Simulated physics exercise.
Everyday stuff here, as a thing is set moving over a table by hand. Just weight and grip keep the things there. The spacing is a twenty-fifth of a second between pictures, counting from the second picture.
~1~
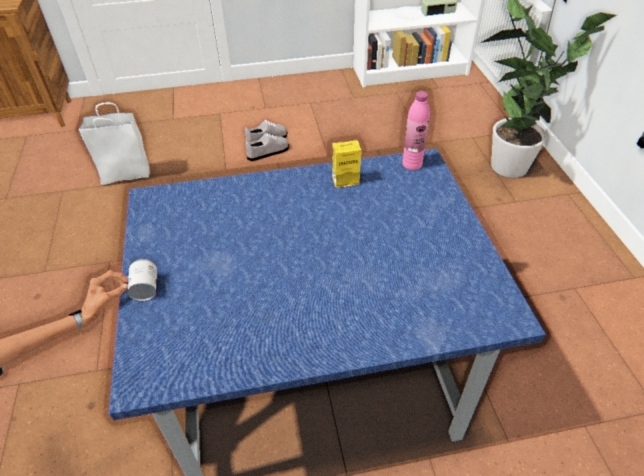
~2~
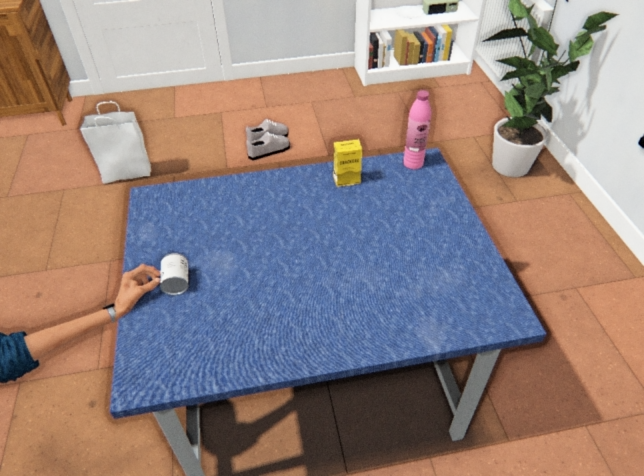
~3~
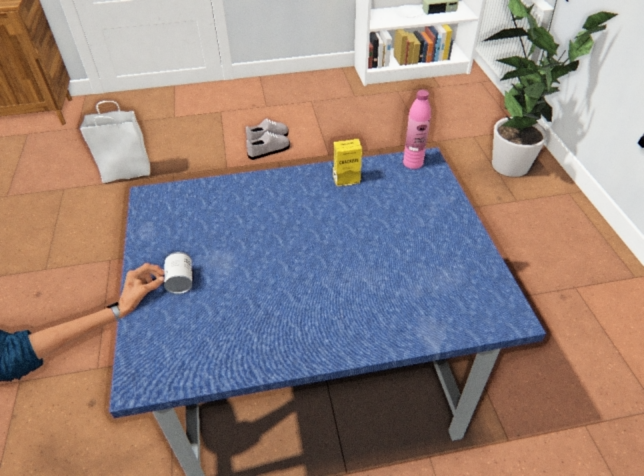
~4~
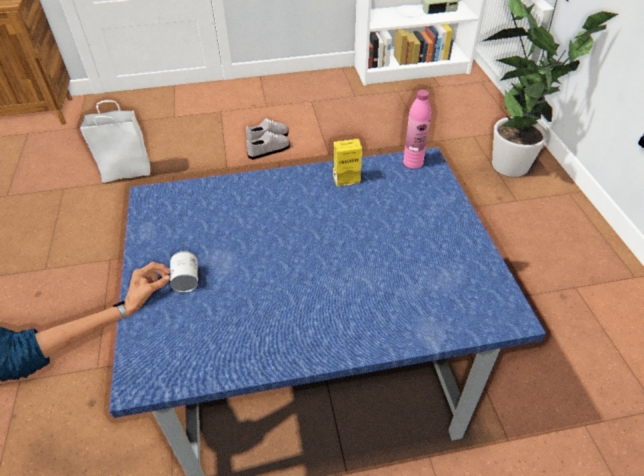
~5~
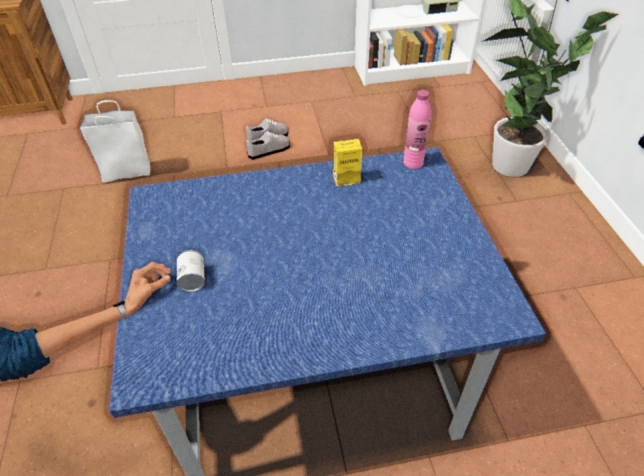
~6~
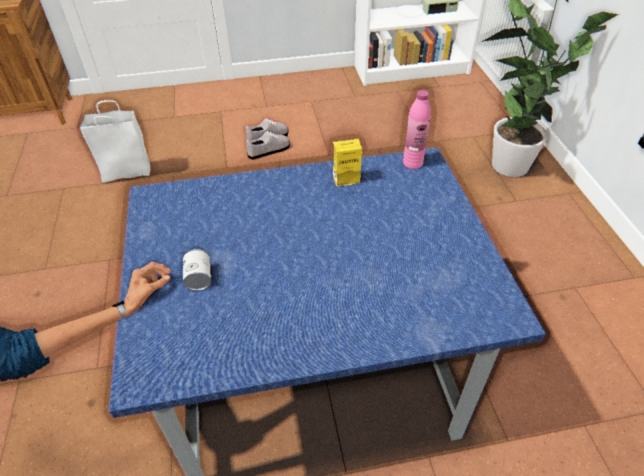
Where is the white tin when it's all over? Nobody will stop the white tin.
It will most likely come to rest on the table.
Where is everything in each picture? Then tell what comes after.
The first frame shows under the hand; white tin (143, 280).
The second frame shows under the hand; white tin (174, 274).
The third frame shows under the hand; white tin (178, 273).
The fourth frame shows white tin (184, 272).
The fifth frame shows white tin (191, 271) shifted a little.
The sixth frame shows white tin (197, 270) shifted a little.
Then, 0.20 s on from there, white tin shifted about its own width near (227, 266).
Then, 0.50 s on from there, white tin shifted well along near (264, 260).
Then, 0.80 s on from there, white tin shifted well along near (293, 255).
Then, 1.30 s on from there, white tin shifted well along near (324, 251).
In the end, moved from the start, white tin. At the end, from the last picture's camera, white tin near (333, 250).
